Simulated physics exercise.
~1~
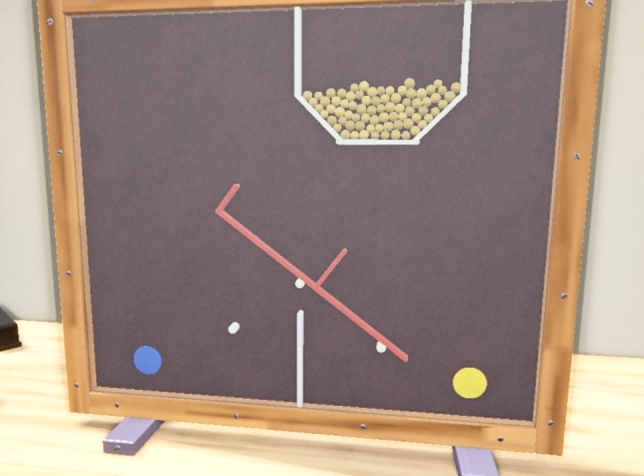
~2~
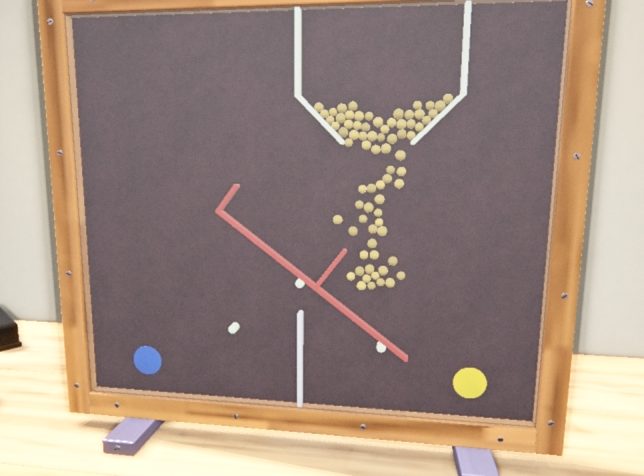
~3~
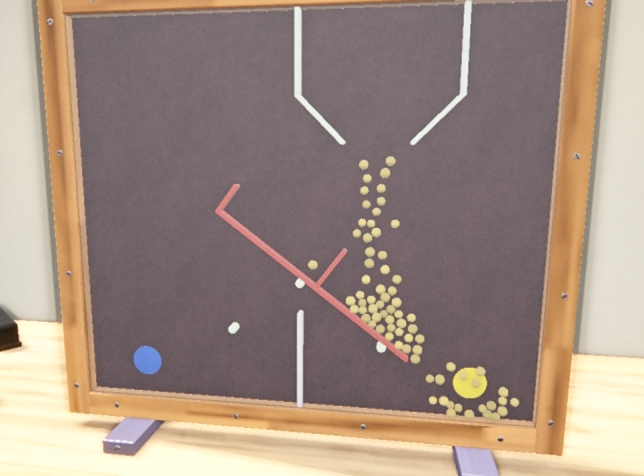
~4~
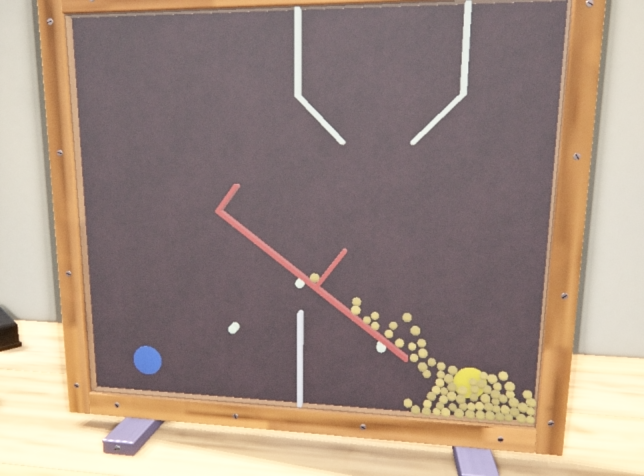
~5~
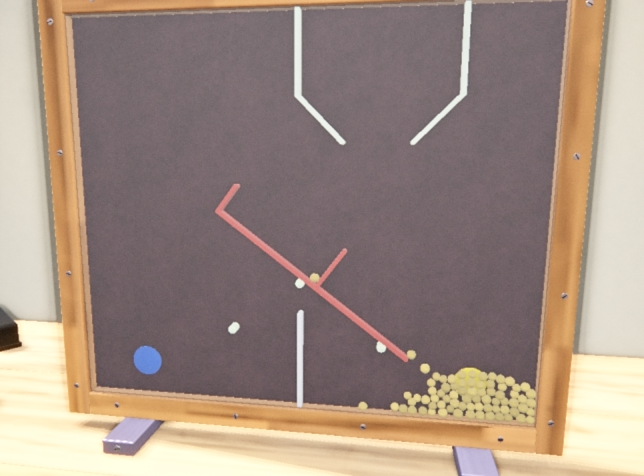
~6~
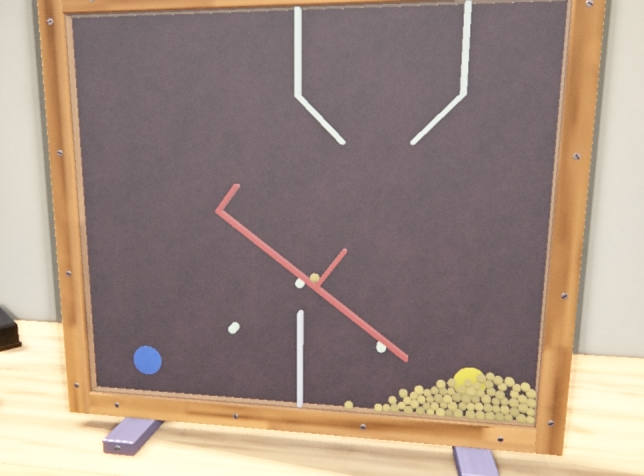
Framed dark panel with a hopper releasing small tan beads onto a tilted red tray, sliding right and piling around a yellow sticker.
